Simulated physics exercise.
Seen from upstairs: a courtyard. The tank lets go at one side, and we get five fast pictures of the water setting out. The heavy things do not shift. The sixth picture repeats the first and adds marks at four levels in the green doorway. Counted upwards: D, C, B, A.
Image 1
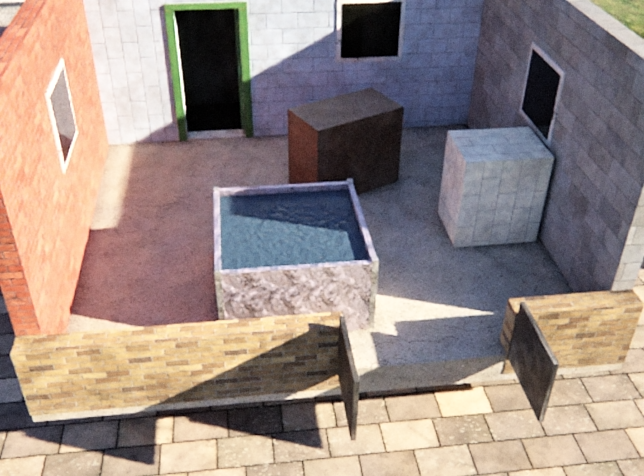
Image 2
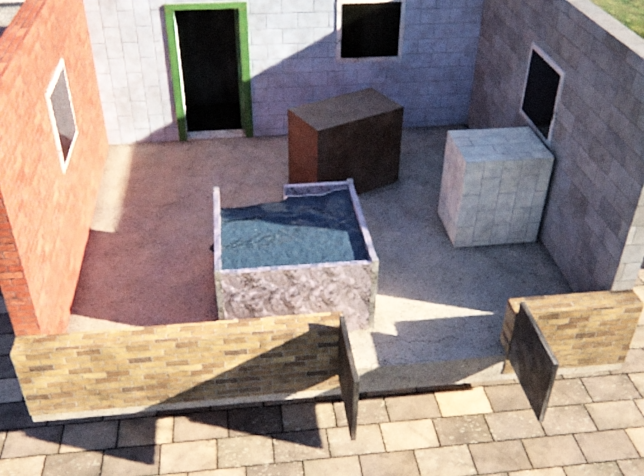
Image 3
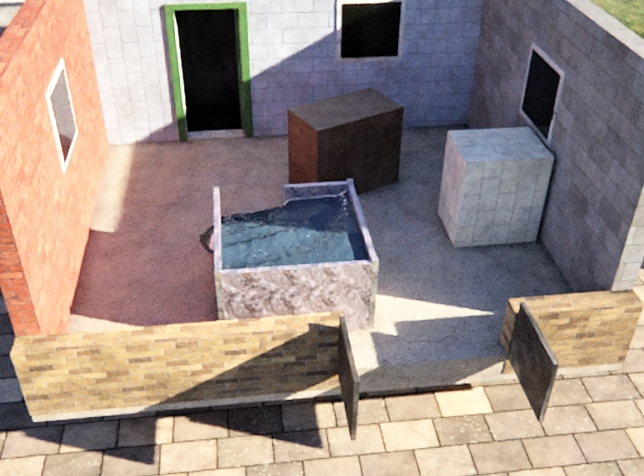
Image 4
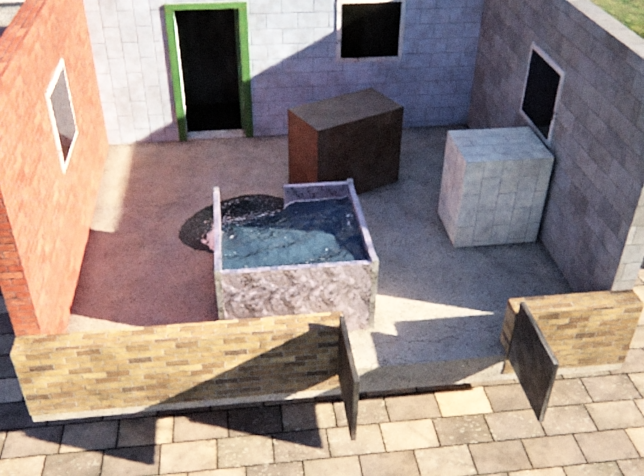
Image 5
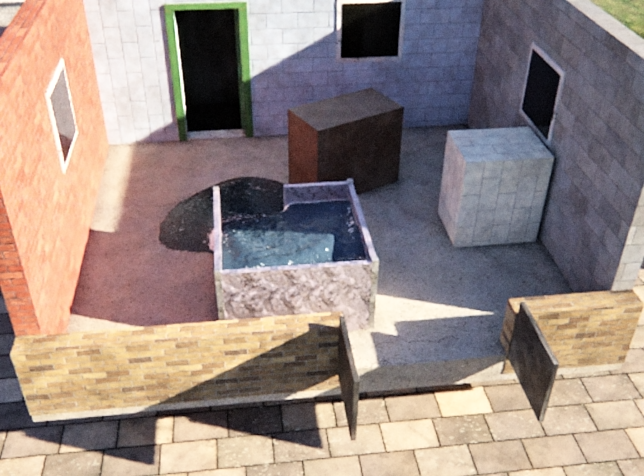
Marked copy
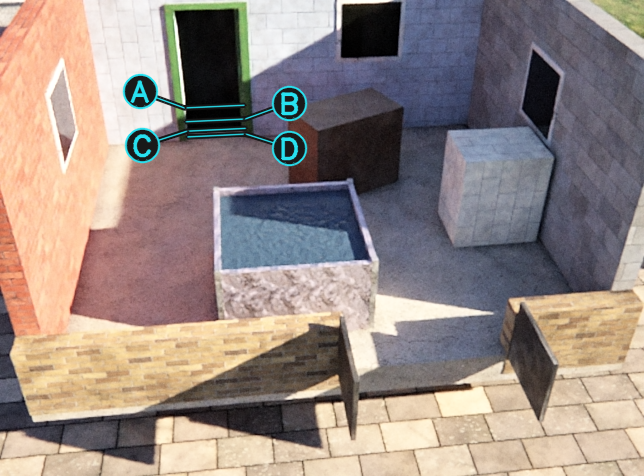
A walled courtyard is seen from upstairs, with an orange-red wall at left, grey block walls behind and at right, and a low tan brick wall with an open gate in front. A pale stone tank of blue water stands near the middle, before a brown block, a whitish block and a green-framed doorway. The water sinks and churns, pouring out leftward as a dark wet patch spreads across the ground, the camera still.
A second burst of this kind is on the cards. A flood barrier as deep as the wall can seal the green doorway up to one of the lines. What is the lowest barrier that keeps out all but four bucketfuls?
I would pick mark B.
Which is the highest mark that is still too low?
That would be C.
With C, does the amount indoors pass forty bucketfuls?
No, less.
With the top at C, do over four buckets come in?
Yes, it does.
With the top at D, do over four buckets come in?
Yes.
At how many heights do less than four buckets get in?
Two of them.
On the marked copy, A at (214, 106); B at (215, 120); C at (216, 129); D at (216, 135); from the bottom up D, C, B, A.
For mark A, nothing gets over.
For mark B, a splash gets over, under a bucket.
For mark C, about 12 bucketfuls get in.
For mark D, dozens of bucketfuls pour in.
